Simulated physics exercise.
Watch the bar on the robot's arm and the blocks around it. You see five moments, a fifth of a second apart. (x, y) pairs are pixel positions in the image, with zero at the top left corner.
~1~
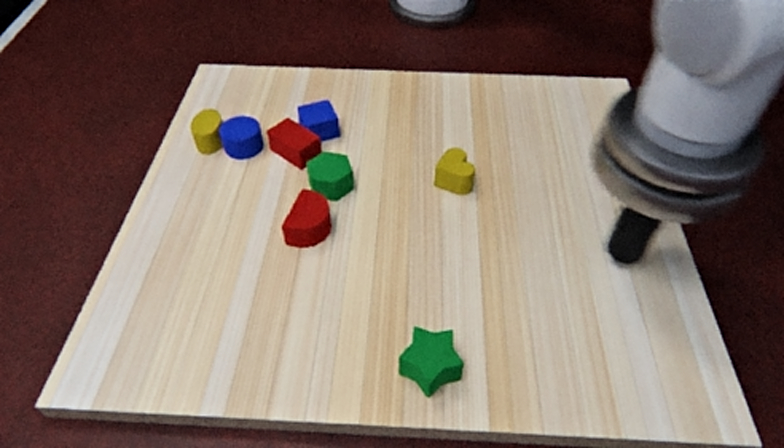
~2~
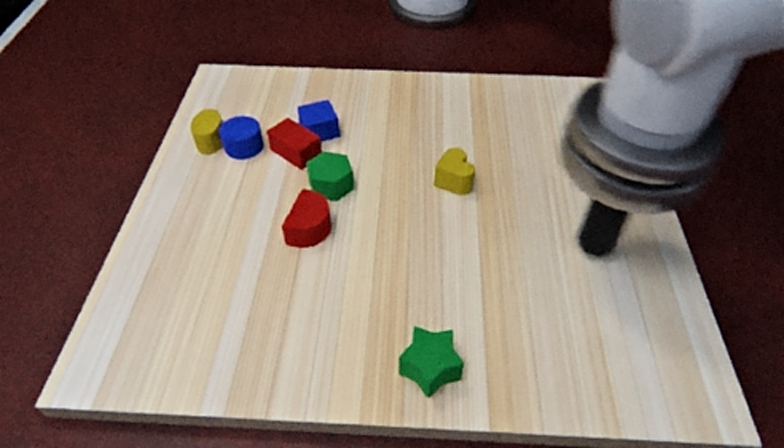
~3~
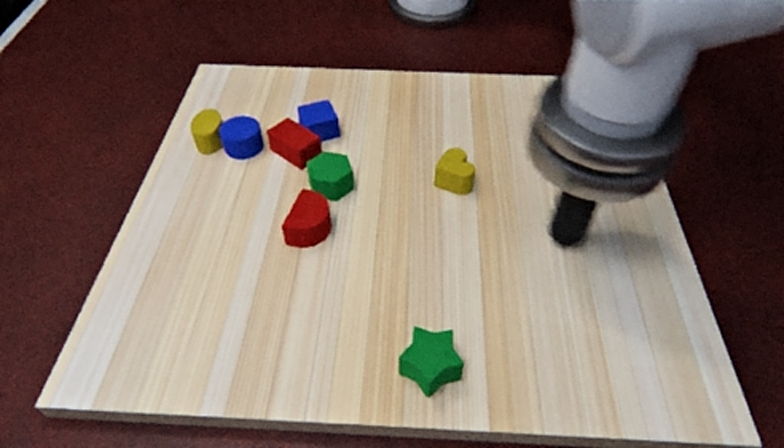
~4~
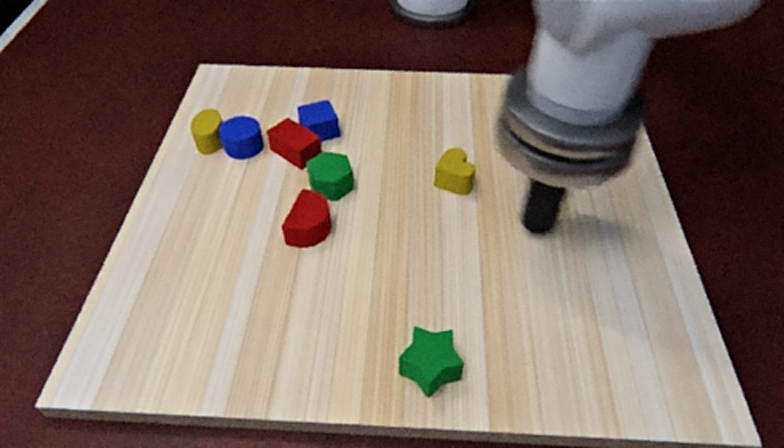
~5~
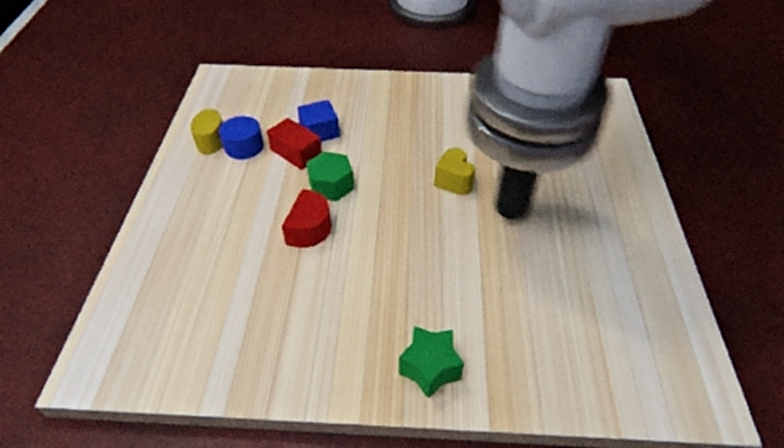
On a pale wooden board scattered with red, blue, green and yellow blocks, a robot arm with a dark bar at its end moves steadily left and slightly upward, nearing the yellow heart, while all the blocks stay still.
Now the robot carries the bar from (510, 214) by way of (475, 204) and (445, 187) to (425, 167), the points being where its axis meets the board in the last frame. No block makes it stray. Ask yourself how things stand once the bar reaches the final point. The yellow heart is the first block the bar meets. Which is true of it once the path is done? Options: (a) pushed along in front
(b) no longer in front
(a)
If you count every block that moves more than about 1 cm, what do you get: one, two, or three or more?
I predict one.
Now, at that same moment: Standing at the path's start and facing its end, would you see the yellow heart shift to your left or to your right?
It's going to go right.
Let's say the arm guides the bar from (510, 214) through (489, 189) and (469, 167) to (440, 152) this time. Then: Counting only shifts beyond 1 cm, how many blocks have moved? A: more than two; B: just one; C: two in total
B - just one.
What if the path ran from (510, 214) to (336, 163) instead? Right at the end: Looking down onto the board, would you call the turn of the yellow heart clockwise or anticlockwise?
Looking from above, the answer is clockwise.
On the path given first. One third of the way, bar (476, 196); yellow heart (454, 160).
Two thirds of the way, bar (446, 180); yellow heart (436, 142), turned 35° clockwise.
At the end, bar (425, 160); yellow heart (430, 124), turned 75° clockwise.
